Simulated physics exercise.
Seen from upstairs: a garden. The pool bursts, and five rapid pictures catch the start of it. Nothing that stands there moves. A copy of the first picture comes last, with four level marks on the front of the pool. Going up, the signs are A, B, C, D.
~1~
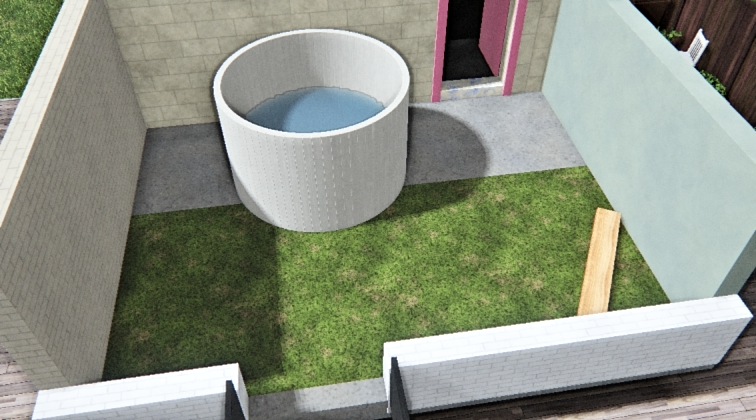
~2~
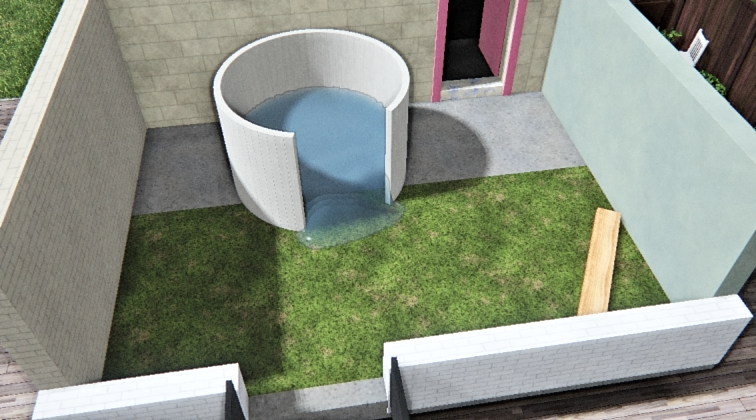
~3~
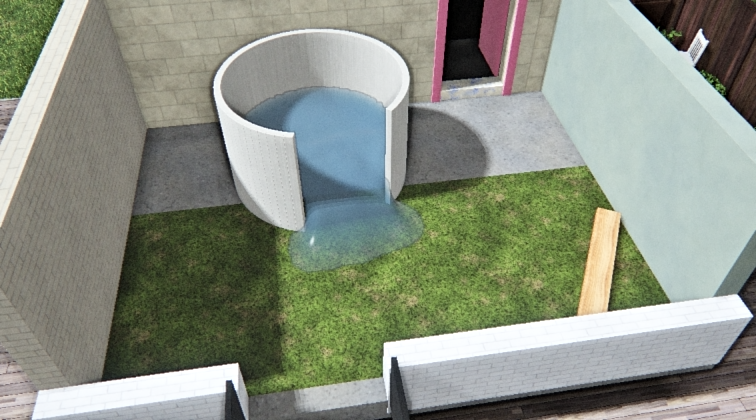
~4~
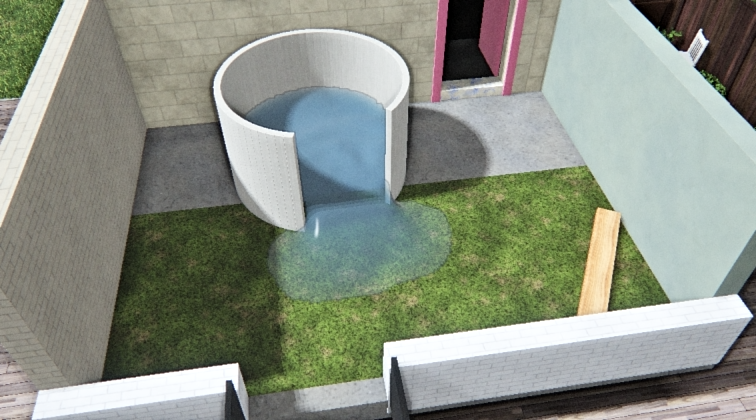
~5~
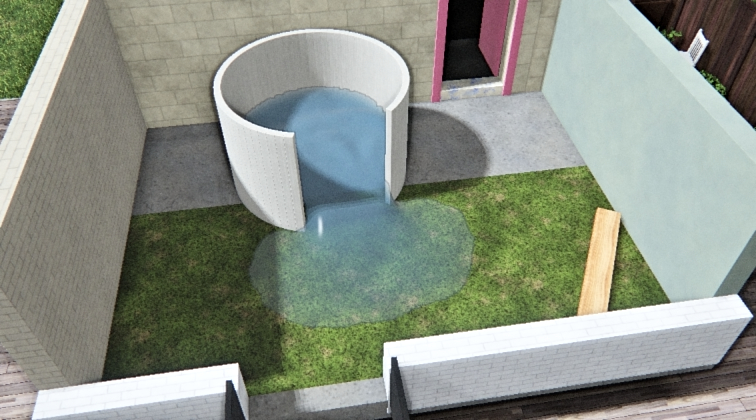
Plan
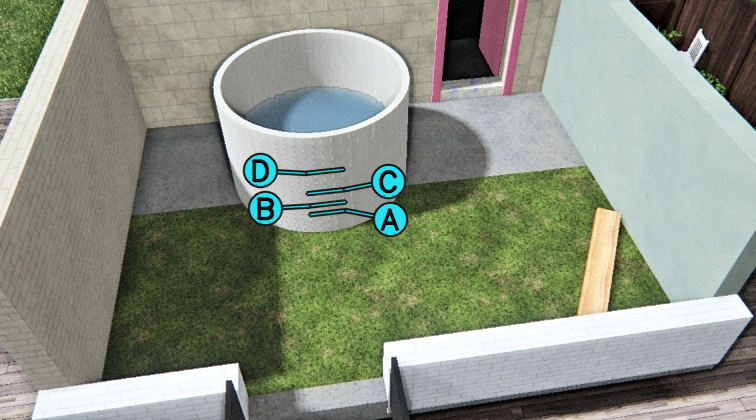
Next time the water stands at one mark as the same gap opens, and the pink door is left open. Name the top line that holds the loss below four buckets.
Line D.
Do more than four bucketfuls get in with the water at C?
No.
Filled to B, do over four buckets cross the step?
No, not at all.
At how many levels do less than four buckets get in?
All four.
In cyan, A at (328, 212); B at (327, 204); C at (326, 191); D at (324, 171); from the bottom up A, B, C, D.
If A is chosen, nothing gets over.
If B is chosen, nothing gets over.
If C is chosen, nothing gets over.
If D is chosen, a splash gets over, under a bucket.
